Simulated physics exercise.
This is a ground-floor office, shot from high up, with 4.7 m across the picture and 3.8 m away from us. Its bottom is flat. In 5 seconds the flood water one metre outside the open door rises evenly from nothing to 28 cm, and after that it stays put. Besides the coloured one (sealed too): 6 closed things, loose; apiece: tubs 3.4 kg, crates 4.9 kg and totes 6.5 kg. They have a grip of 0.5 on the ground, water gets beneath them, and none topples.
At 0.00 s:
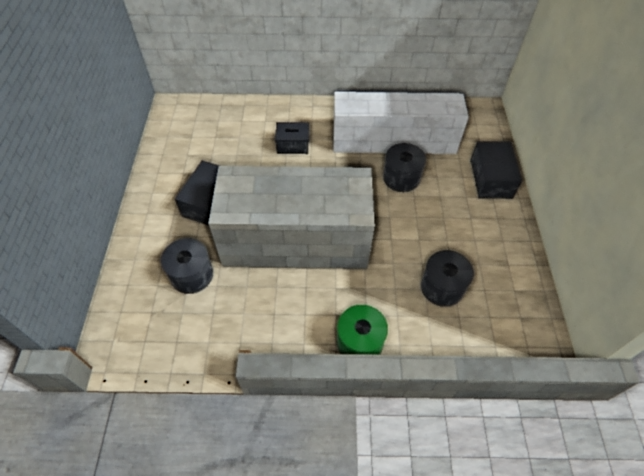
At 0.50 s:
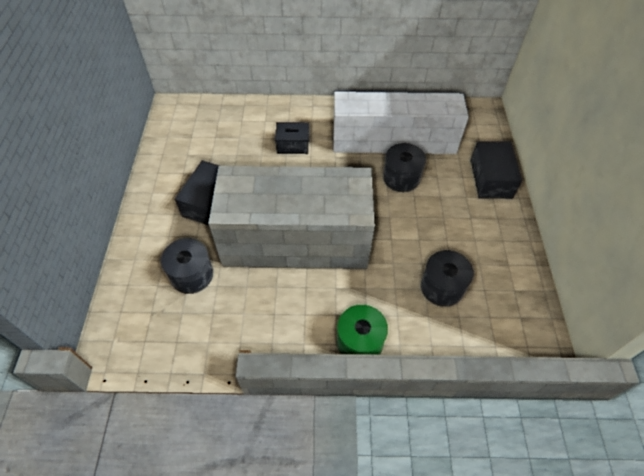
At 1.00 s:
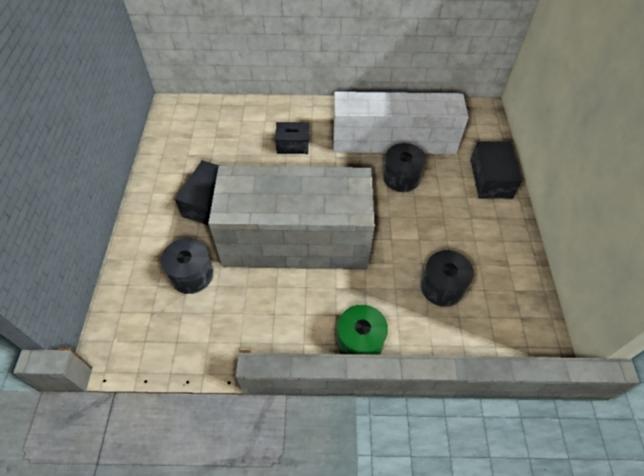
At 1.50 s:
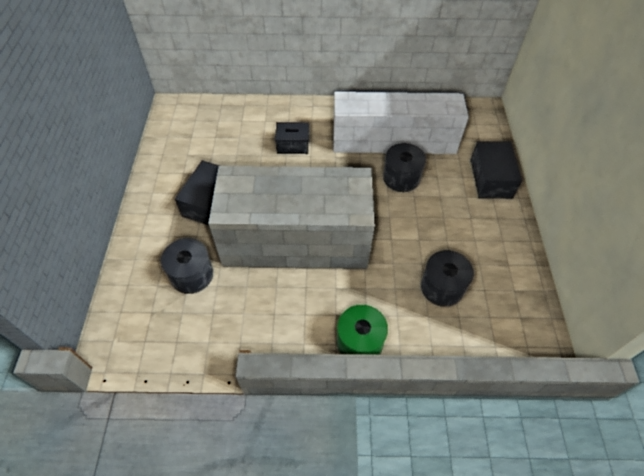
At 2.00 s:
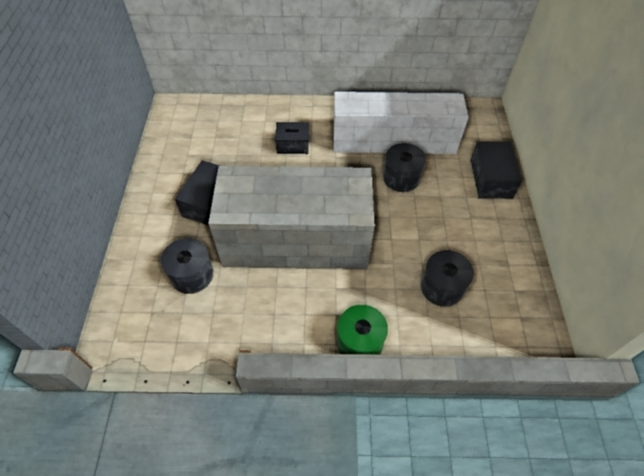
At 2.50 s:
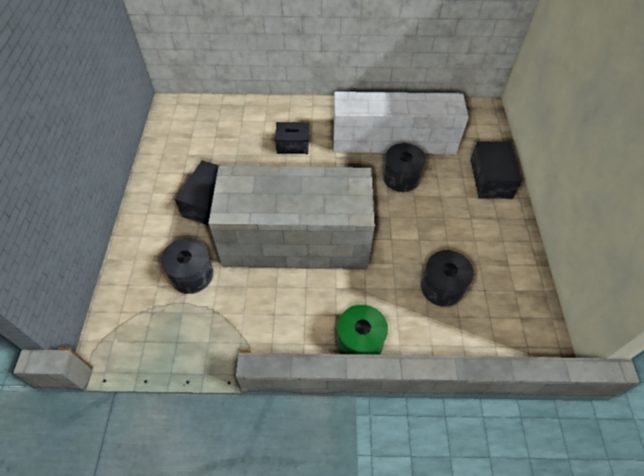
A large grey block stands left of centre on the tan tiled floor of a walled ground-floor room, seen from high up. Around it sit dark round tubs and dark boxes, with a pale block by the back wall and a green tub near the low front wall. Bluish water spreads over the paving outside, then creeps through the front-left gap, while the objects and camera stay still.
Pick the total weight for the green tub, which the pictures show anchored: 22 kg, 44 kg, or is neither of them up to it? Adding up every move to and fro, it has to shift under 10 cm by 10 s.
22 kg is enough.
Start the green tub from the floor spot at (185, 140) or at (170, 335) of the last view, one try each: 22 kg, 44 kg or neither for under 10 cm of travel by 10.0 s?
Taking them in turn, only the heavier mass keeps it, and neither mass keeps it.
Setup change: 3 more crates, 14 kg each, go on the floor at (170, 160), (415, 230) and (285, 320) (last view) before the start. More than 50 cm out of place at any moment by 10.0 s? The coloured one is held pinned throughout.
One by one: Too far, not far enough and not far enough.
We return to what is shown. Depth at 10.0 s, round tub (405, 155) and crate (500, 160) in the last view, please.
Depths: Near 8 cm, then near 7 cm.
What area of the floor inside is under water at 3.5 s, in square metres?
About 2.5 m2 is covered.
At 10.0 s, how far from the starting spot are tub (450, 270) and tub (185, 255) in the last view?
In turn: 60 cm, 250 cm.
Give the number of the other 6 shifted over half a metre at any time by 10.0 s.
By my tally, 5.
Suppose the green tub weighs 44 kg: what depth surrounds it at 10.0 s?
Depth: Approx. 8 cm.
After 3.5 s the green tub would be 0 cm from its start with 22 kg and 0 cm from its start with 44 kg; 0 cm of water round it then.
After 4.5 s the green tub would be 0 cm from its start with 22 kg and 0 cm from its start with 44 kg; 0 cm of water round it then.
After 7.0 s the green tub would be 0 cm from its start with 22 kg and 0 cm from its start with 44 kg; 5 cm of water round it then.
After 10.0 s the green tub would be 0 cm from its start with 22 kg and 0 cm from its start with 44 kg; 8 cm of water round it then.
